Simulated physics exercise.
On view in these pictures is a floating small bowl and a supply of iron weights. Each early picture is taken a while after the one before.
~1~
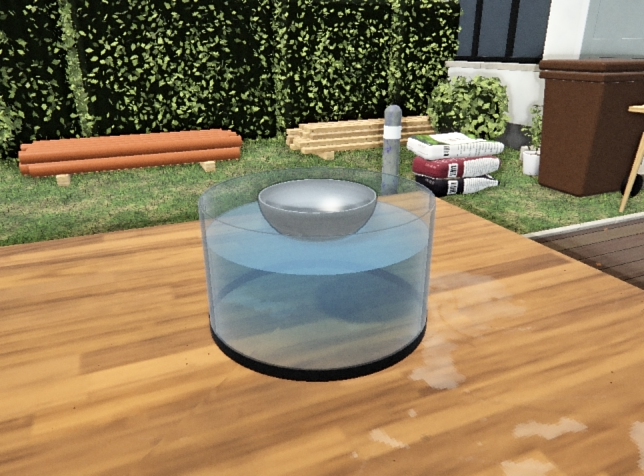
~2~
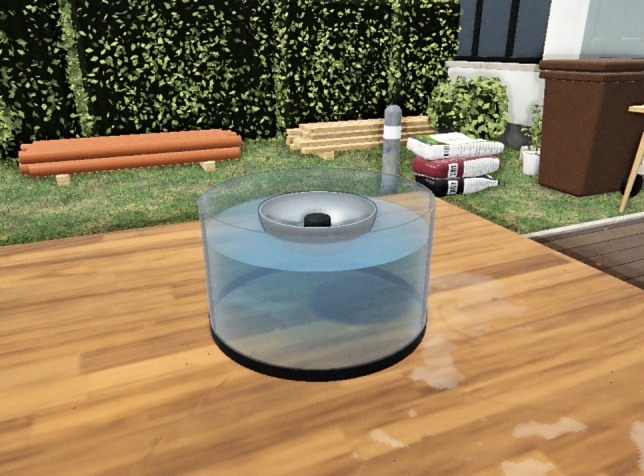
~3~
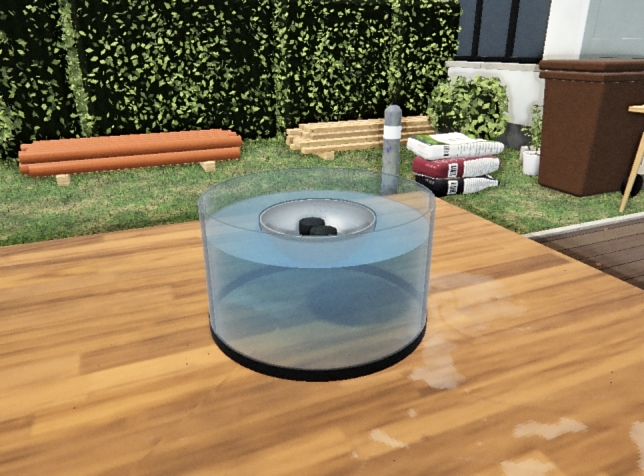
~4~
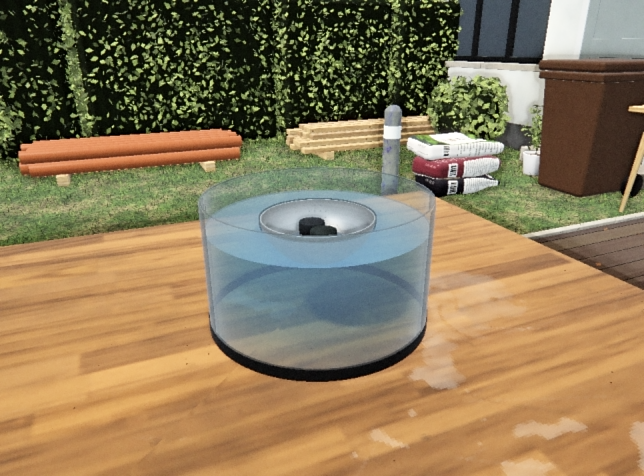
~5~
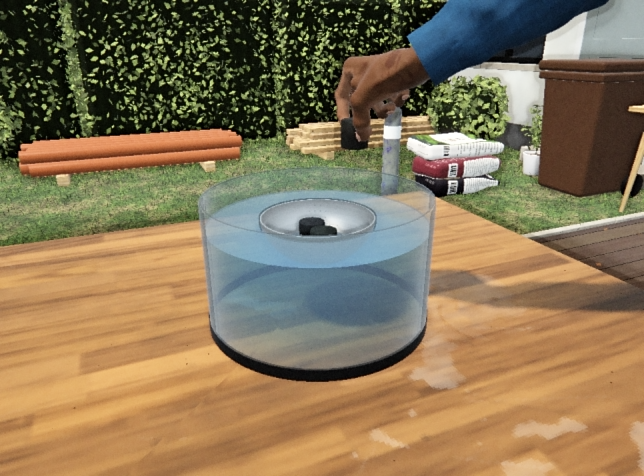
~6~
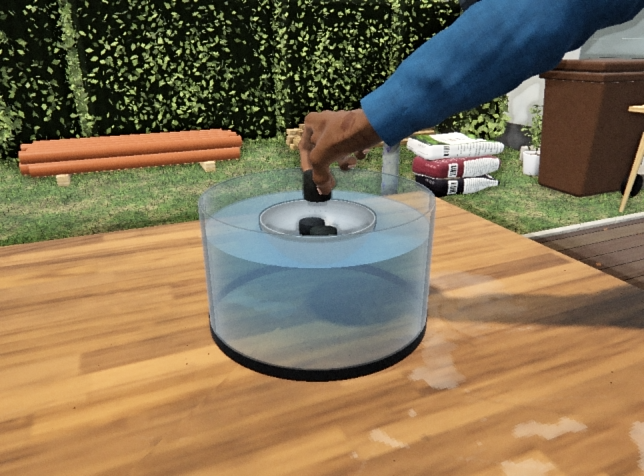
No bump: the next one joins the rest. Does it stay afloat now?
It ends up on the bottom.
Shortly, the iron weight is in and the small bowl dips.
Then, water pours in over its edge.
At the finish, the small bowl lies on the bottom with its load.
